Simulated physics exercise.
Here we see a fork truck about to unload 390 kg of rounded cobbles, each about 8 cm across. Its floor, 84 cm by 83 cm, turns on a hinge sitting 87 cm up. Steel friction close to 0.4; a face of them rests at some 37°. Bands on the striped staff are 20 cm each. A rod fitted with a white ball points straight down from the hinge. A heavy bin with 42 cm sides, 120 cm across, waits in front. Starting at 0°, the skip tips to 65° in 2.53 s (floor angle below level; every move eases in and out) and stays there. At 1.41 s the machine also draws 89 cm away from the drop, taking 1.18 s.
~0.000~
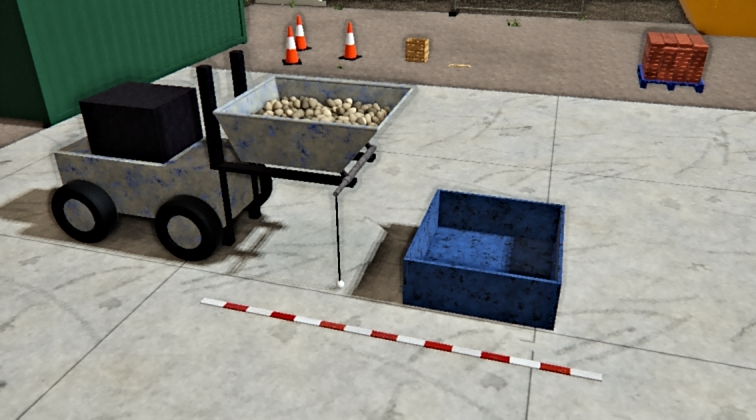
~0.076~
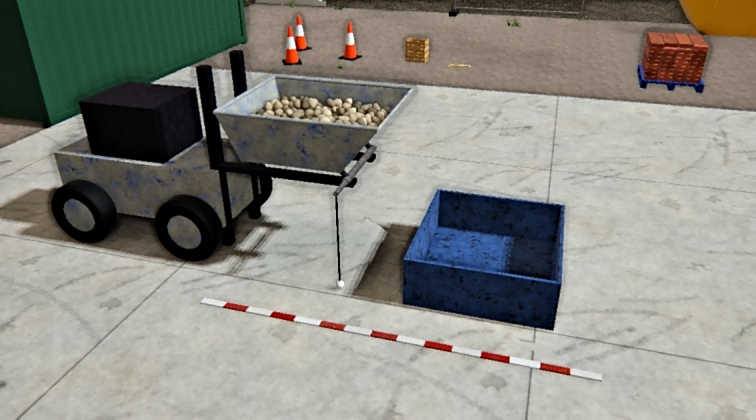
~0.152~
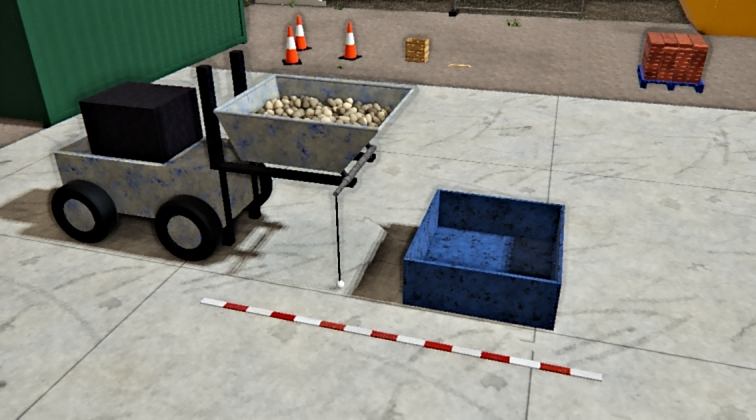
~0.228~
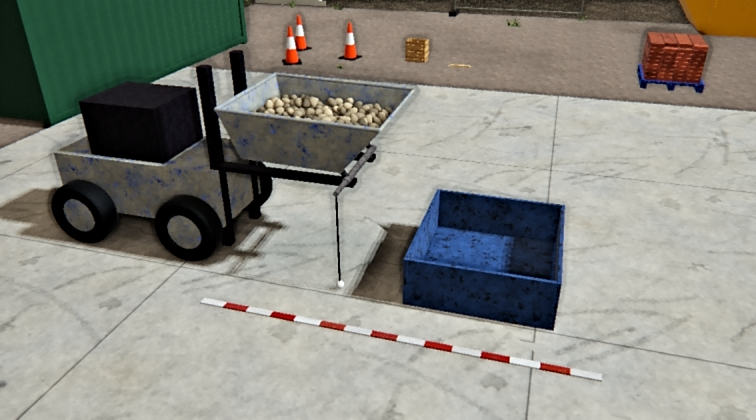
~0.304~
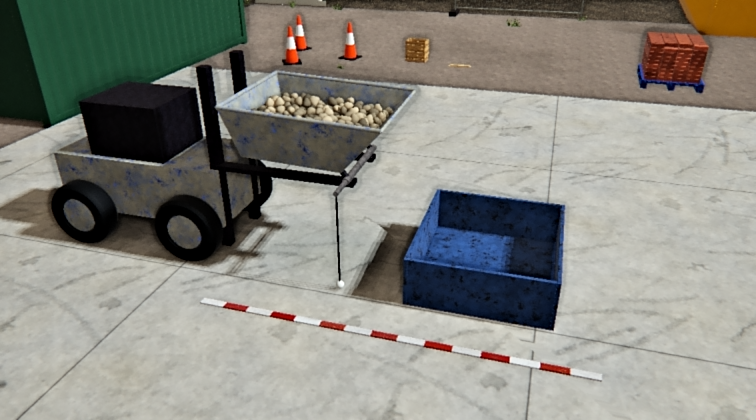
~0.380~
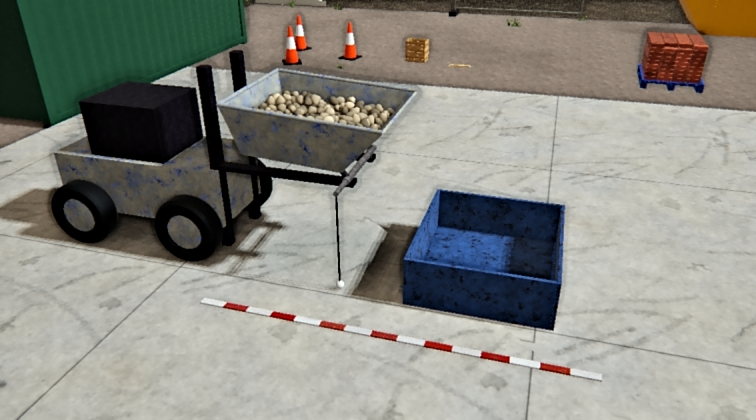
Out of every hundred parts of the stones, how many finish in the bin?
Close to 0 in every hundred.
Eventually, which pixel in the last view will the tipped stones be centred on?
Around (364, 248).
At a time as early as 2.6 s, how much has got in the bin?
Close to 0 per cent at that time.
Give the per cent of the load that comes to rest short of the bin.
Roughly 100 percent of it.
After 1.9 s the floor is at 55°; 96 % in the skip, 4 % short of the bin; the foremost stones are at (411, 182).
After 2.6 s the floor is at 65°; 54 % in the skip, 45 % short of the bin, 1 % in the bin; the foremost stones are at (451, 278).
After 3.0 s the floor is at 65°; 45 % in the skip, 54 % short of the bin, 1 % in the bin; the foremost stones are at (463, 281).
After 5.5 s the floor is at 65°; 0 % in the skip, 98 % short of the bin, 1 % in the bin, 1 % beside or beyond the bin; the foremost stones are at (465, 281).
